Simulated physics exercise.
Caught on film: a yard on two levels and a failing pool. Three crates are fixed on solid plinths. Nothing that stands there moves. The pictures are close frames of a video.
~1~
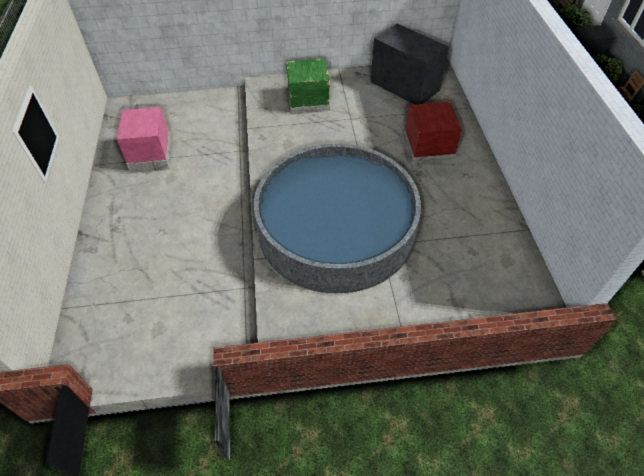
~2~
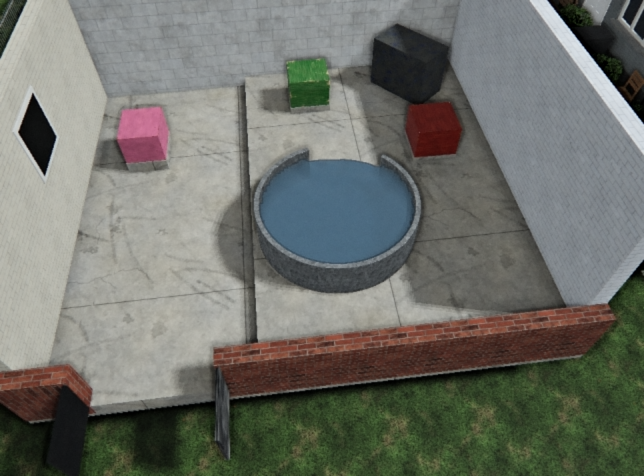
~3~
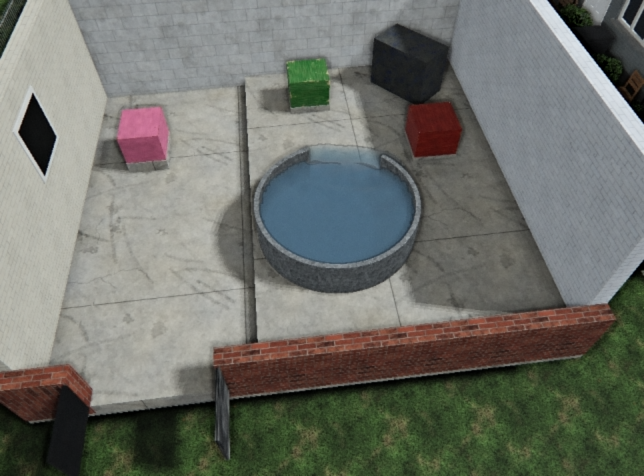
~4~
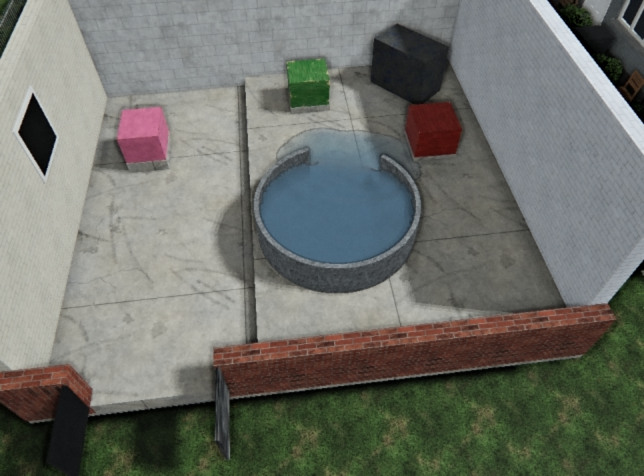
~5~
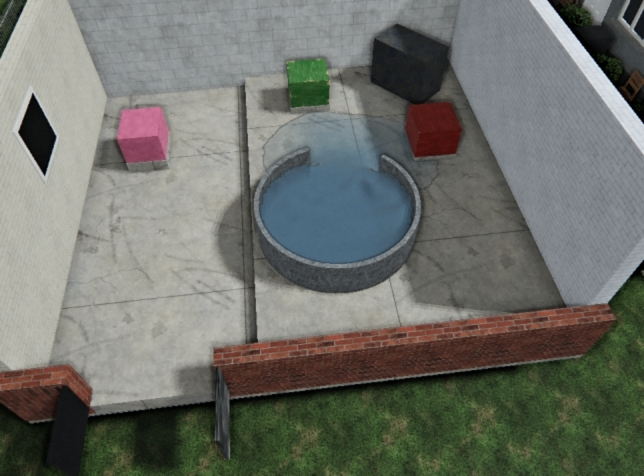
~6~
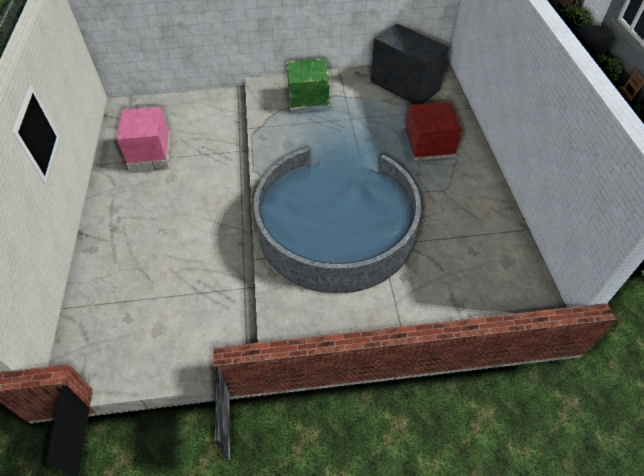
In a walled yard, a round pool's far side opens and water spreads toward coloured blocks.
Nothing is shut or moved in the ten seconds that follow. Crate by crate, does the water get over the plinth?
The pink crate escapes dry; the red crate is wetted; the green crate is wetted.
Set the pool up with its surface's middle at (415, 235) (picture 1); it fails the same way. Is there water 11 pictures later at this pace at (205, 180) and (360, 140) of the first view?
One after the other: Not flooded, covered.
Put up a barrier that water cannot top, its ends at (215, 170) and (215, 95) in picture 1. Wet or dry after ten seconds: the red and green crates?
Then: The red crate gets wet, the green crate takes water.
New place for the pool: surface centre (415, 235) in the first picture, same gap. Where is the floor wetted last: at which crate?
I say the pink crate.
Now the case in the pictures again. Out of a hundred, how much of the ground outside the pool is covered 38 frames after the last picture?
I make it 70 per cent.
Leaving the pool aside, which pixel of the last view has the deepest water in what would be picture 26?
Near (344, 72).
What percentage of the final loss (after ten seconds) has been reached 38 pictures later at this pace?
I make it 0 per cent.
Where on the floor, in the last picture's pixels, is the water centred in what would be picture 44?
Close to (293, 151).
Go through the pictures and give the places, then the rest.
The first frame shows still water in the pool at (337, 203).
In the second frame, water pours out on the pool's far side and has run to a hidden place.
In the third frame, water pours out on the pool's far side and has run to (395, 161).
In the fourth frame, the front is at (409, 150), out from the gap on the pool's far side.
In the fifth frame, water pours out on the pool's far side and has run to (313, 115).
In the sixth frame, water pours out on the pool's far side and has run to (339, 98).
A moment on, water covers 20 % of the floor; the pink crate not reached, the red crate water round its plinth, the green crate water round its plinth.
Next, water covers 30 % of the floor; the pink crate not reached, the red crate water round its plinth, the green crate water round its plinth.
Then, water covers 45 % of the floor; the pink crate water round its plinth, the red crate water round its plinth, the green crate water round its plinth.
Later, water covers 70 % of the floor; the pink crate water round its plinth, the red crate water round its plinth, the green crate water round its plinth.
In the end, water covers 95 % of the floor; the pink crate stayed above the water, the red crate was topped, the green crate was topped.
